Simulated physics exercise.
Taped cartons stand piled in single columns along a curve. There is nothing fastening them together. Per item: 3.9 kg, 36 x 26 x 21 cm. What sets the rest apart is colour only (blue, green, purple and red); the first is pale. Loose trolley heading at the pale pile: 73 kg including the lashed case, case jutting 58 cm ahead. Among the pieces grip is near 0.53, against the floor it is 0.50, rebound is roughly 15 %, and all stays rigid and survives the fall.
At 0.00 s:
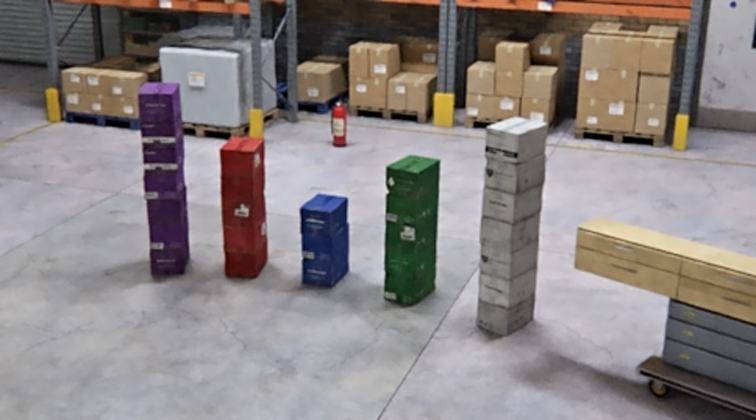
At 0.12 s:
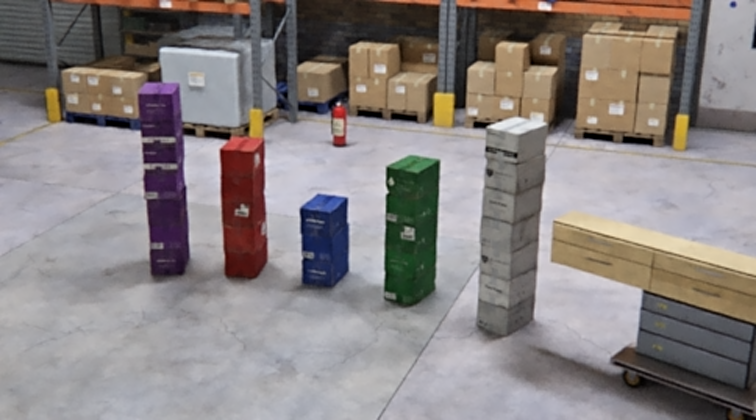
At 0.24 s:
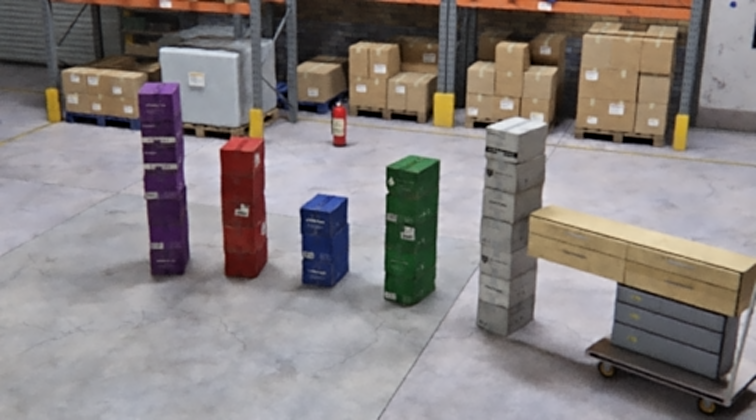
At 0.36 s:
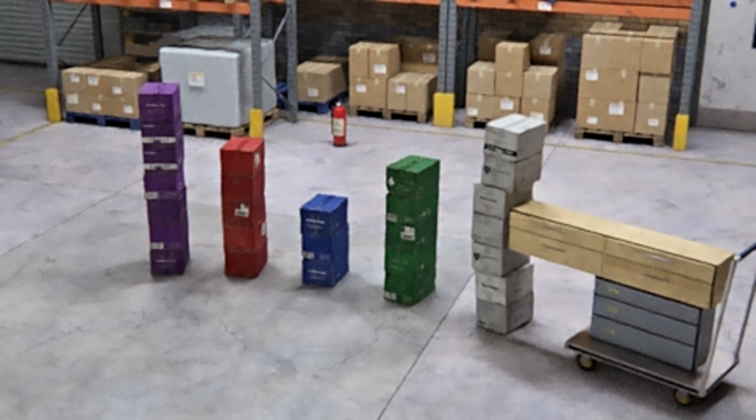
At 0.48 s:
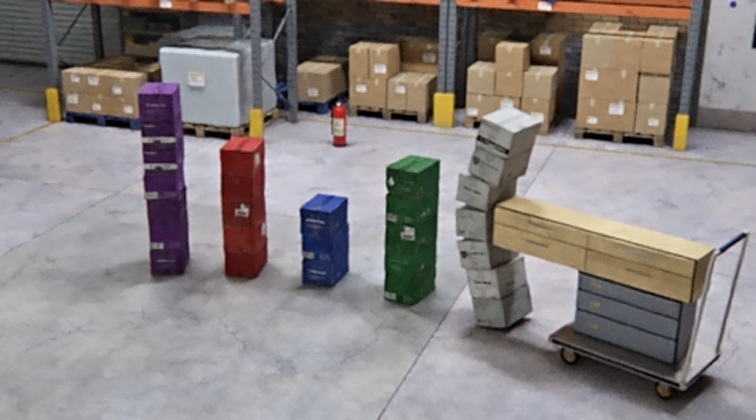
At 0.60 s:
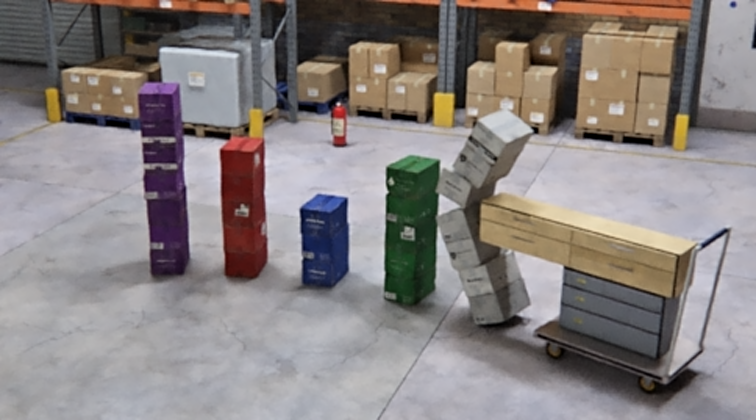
A warehouse floor is seen from a raised, steady viewpoint, with shelving, boxed pallets and a red extinguisher behind. Five columns of cartons stand in a curve, purple, red, blue and green from the left, then pale grey, with a loaded trolley at right. The trolley rolls left, its overhanging wooden case meets the grey column and pushes in, and that column bends and leans left toward the green one.
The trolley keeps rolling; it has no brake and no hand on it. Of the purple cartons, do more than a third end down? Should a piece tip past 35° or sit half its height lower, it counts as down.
No.
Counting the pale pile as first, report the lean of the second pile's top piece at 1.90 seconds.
Tilt: Near 110 degrees.
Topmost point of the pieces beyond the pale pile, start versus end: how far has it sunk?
About 0 cm lower.
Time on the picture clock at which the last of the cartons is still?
3.0 s, roughly.
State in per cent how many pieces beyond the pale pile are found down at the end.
My estimate is roughly 40 per cent.
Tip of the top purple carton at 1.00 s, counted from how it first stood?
Close to 0° of tilt compared with the start.
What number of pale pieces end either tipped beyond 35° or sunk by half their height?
7 of them.
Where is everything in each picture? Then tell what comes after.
In the first frame (places mark the middle of the side facing us), load (581, 242) 43 cm short; top purple carton (156, 107); top green carton (401, 183); the rest undisturbed.
Load (557, 235) 25 cm short; top purple carton (156, 107), in the second frame.
Load (534, 229) 8 cm short; top purple carton (156, 107), in the third frame.
Load (514, 223) 8 cm in, top of the pale pile leaning 3°; top purple carton (156, 107); the rest undisturbed, in the fourth frame.
Load (499, 219) 20 cm in, top of the pale pile leaning 14°; top purple carton (156, 107); the rest undisturbed, in the fifth frame.
Load (485, 215) 31 cm in, top of the pale pile leaning 28°; top purple carton (156, 107); top red carton (237, 163); the rest undisturbed, in the sixth frame.
After 1.00 s, 7 of the pale pile down; none of the 7 purple cartons down (0 of 20 in all colours); top purple carton unmoved; top green carton leaning 14°.
After 1.90 s, 7 of the pale pile down; none of the 7 purple cartons down (5 of 20 in all colours); top purple carton unmoved; top green carton on its side.
At rest (3.2 s), 7 of the pale pile down; none of the 7 purple cartons down (8 of 20 in all colours); top purple carton shifted 53 mm; top green carton on its side. That is 0 per cent. As the last picture would show them, middles, top purple carton near (153, 101), top green carton near (217, 221).
